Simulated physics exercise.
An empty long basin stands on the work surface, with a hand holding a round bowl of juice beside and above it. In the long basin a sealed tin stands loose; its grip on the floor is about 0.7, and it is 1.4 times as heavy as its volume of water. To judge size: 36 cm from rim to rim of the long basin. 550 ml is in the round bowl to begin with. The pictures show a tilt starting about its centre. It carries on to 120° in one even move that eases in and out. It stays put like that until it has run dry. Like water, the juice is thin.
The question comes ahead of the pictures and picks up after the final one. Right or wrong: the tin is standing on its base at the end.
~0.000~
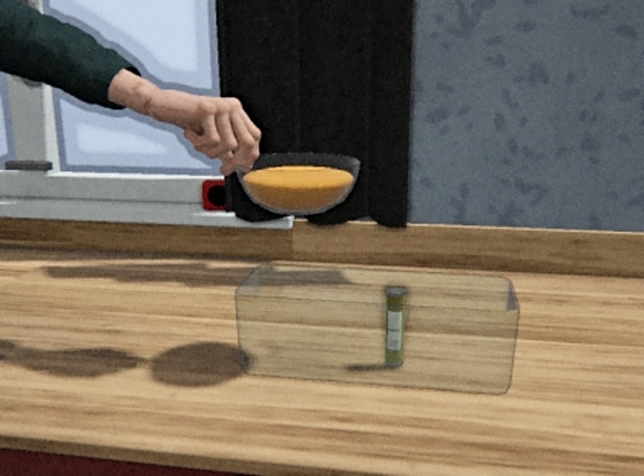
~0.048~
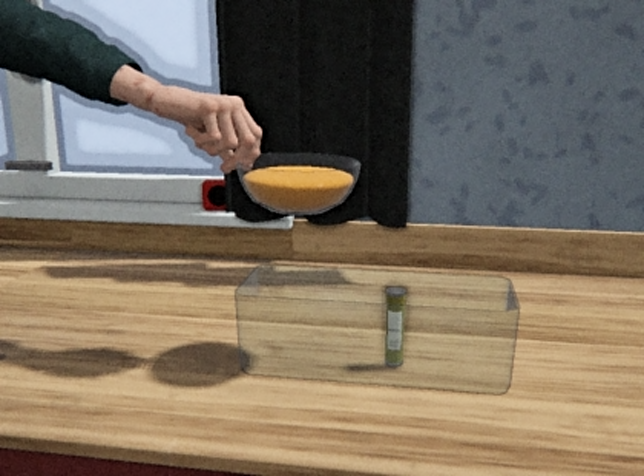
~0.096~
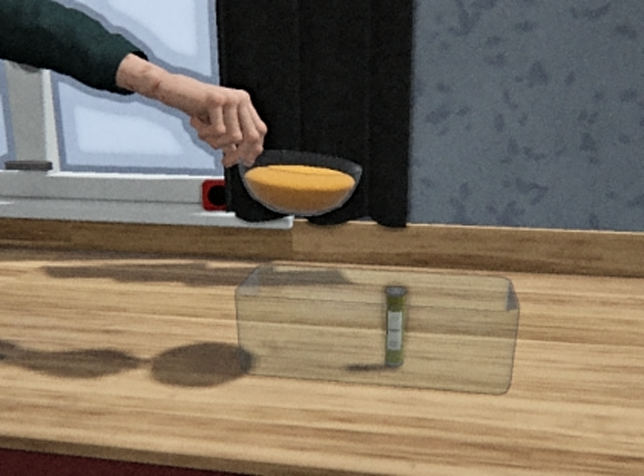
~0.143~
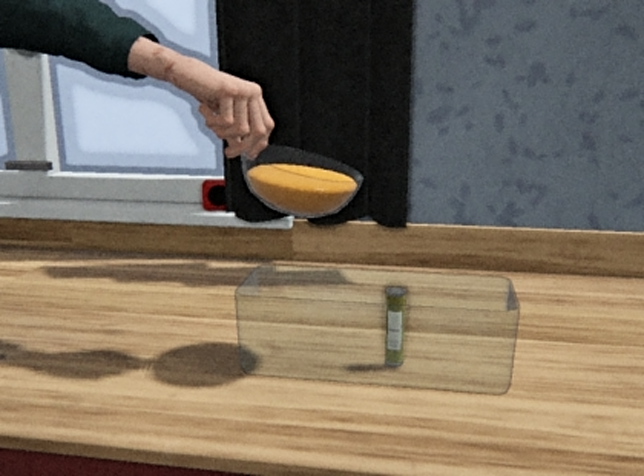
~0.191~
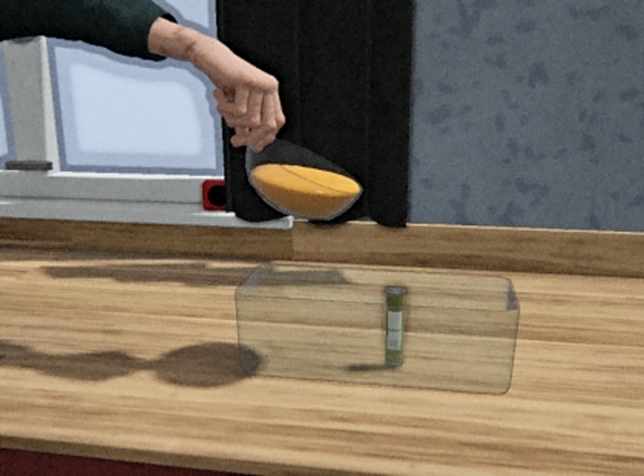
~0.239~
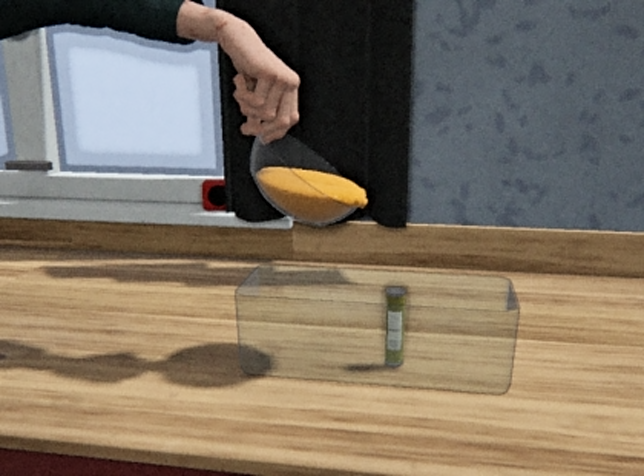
Wrong, it is lying on its side.
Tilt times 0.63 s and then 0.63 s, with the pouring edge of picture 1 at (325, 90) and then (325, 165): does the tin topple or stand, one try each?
First it tips over; then it stays on its base.
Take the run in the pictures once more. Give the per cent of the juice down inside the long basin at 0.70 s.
Near 98 per cent of the total.
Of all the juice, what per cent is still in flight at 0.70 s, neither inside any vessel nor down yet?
Roughly 3 %.
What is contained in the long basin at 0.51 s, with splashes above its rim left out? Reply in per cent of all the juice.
Near 82 in a hundred.
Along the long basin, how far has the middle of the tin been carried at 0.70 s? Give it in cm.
1 cm, roughly.
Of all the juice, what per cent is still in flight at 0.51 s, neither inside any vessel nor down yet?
Around 16 in a hundred.
After 0.51 s the tilt is 109° and 1 per cent is still to pour; the tin stands where it began.
After 0.70 s the tilt is 120° and 0 per cent is still to pour; the tin leans 10°.
After 0.91 s the tilt is 120° and 0 per cent is still to pour; the tin leans 23°.
After 1.13 s the tilt is 120° and 0 per cent is still to pour; the tin lies on its side.
In the end the tin lies on its side.
